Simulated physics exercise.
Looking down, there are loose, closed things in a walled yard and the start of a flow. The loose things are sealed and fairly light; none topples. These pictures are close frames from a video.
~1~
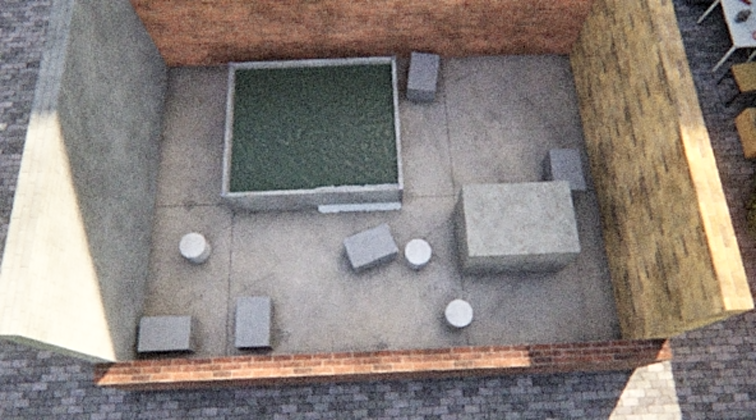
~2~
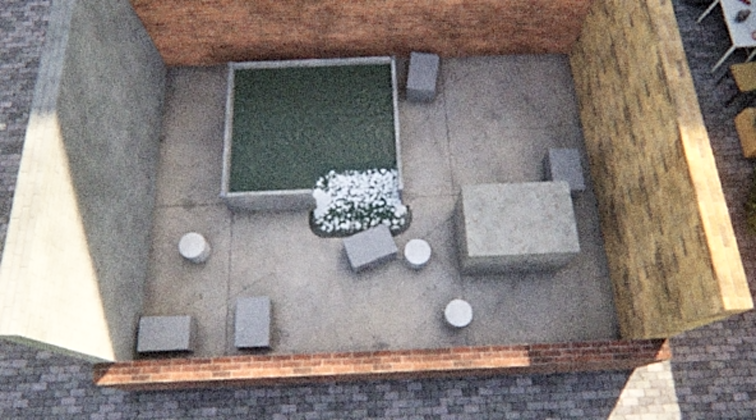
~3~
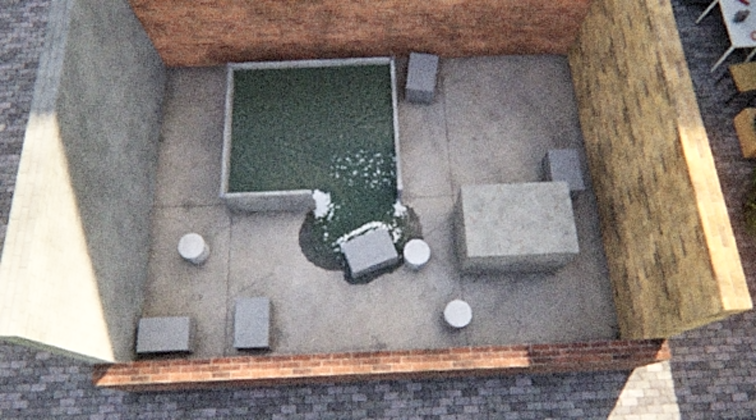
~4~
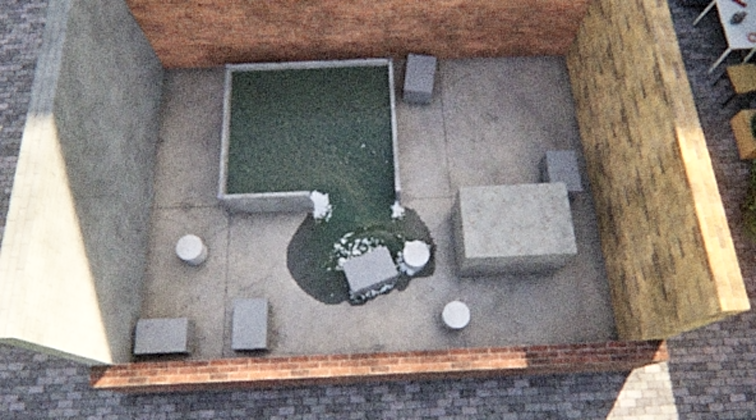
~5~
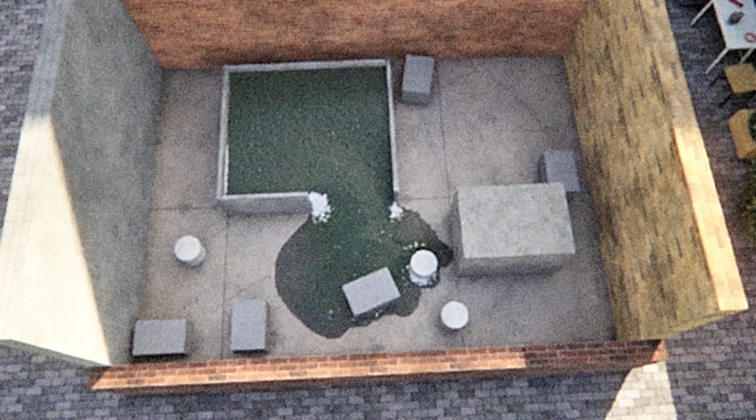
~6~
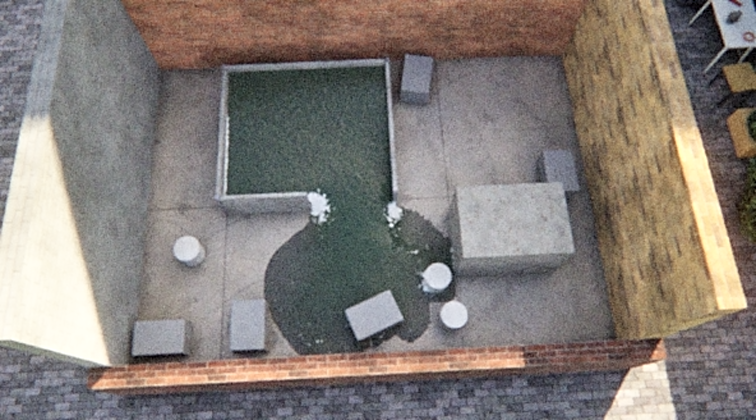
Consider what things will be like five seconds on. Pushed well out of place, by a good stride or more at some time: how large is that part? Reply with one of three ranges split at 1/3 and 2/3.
2/3 or more.
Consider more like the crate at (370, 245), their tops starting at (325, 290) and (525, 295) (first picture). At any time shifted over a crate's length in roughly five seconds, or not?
Listed in order: Shoved clear, then shoved clear.
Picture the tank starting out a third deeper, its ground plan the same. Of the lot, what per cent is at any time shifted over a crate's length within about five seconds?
Near 90 % of the lot.
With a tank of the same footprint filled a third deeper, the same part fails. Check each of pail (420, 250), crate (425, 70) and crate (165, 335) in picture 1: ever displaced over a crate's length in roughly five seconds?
As asked: Went the distance, fell short, went the distance.
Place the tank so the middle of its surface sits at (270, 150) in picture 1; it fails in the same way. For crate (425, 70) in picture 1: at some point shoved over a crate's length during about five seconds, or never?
For this item: Stayed within that.
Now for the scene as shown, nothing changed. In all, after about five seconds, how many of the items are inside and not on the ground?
Tally at that point: 4.
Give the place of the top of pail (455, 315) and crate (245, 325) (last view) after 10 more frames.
Around (592, 291) and (209, 295).
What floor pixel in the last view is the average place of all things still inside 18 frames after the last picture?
In the last view, somewhere about (393, 220).
A moment on, 2 of 8 are well off their spots; 0 afloat.
Next, 4 of 8 are well off their spots; 2 afloat.
Later, 4 of 8 are well off their spots; 4 afloat.
In the end, 7 of 8 are well off their spots, and 7 have been at some point; 4 afloat.
